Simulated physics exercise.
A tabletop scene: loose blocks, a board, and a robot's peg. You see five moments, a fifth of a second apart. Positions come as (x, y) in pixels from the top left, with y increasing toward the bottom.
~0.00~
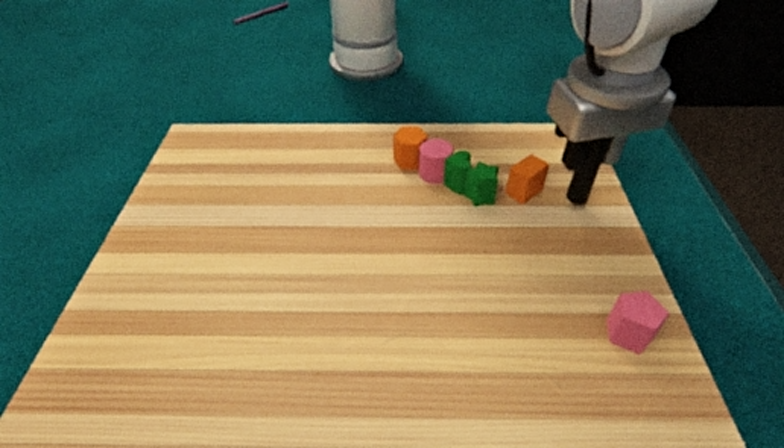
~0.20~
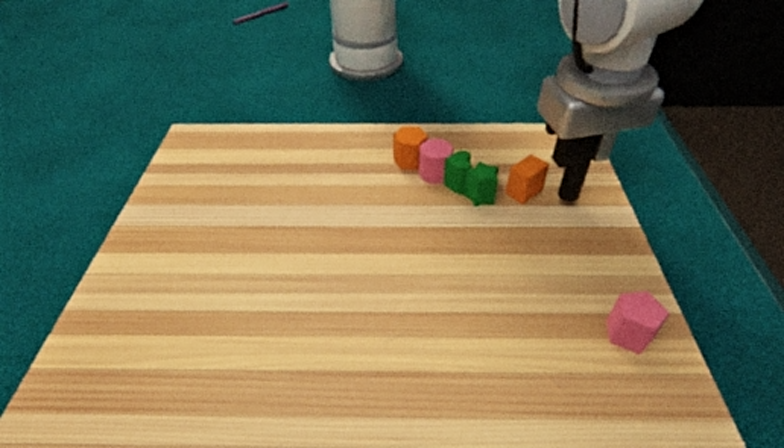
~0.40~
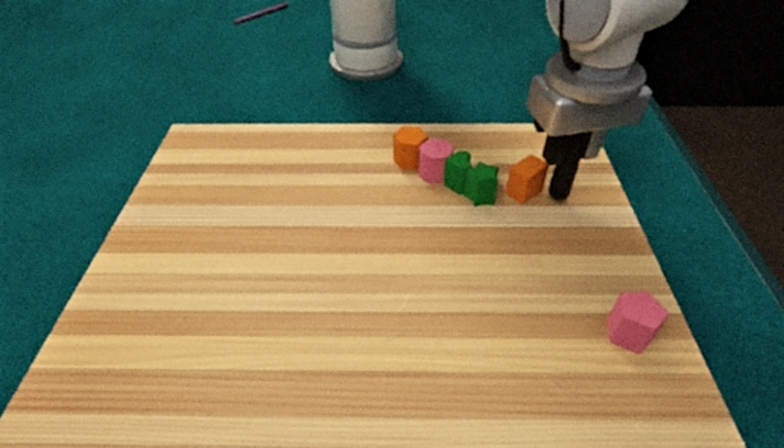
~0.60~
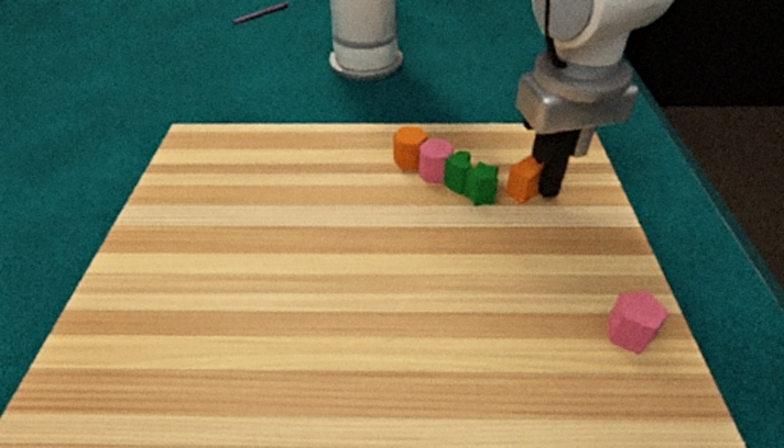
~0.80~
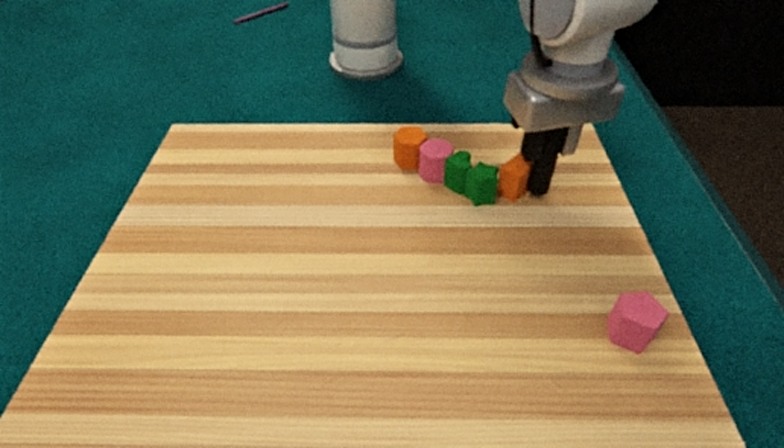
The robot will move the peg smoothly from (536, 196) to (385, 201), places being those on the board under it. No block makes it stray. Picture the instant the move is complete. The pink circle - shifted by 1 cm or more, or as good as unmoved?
That block moves.
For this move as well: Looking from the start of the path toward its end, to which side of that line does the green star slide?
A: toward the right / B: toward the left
B
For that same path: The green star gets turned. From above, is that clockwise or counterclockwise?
The turn is anti-clockwise.
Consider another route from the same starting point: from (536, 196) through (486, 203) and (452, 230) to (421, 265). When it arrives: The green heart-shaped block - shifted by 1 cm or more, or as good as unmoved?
By the last moment, the green heart-shaped block will have left its place.
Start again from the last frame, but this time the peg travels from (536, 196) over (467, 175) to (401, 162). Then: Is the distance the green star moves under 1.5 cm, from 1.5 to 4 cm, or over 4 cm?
Short of 1.5 cm.
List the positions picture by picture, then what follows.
The first frame shows lower end of the peg at (577, 198), tops of blocks, pink circle at (437, 148), green heart-shaped block at (461, 159), green star at (485, 171), orange oblong block at (530, 165).
The second frame shows peg at (568, 195), blocks as before.
The third frame shows peg at (559, 193), blocks as before.
The fourth frame shows peg at (549, 191), blocks as before.
The fifth frame shows peg at (538, 189), pink circle at (437, 148), green heart-shaped block at (461, 159), green star at (485, 171), orange oblong block at (520, 163).
On the path given first. One third of the way, peg at (486, 191); pink circle at (432, 146); green heart-shaped block at (450, 160), turned 25° clockwise; green star at (467, 174), turned 15° anticlockwise; orange oblong block at (502, 156), turned 30° clockwise.
Two thirds of the way, peg at (435, 192); pink circle at (430, 145); green heart-shaped block at (418, 162); green star at (422, 185), turned 60° anticlockwise; orange oblong block at (502, 156), turned 30° clockwise.
At the end, peg at (385, 193); pink circle at (430, 145); green heart-shaped block at (403, 160), turned 215° clockwise; green star at (406, 190), turned 110° anticlockwise; orange oblong block at (502, 156), turned 30° clockwise.
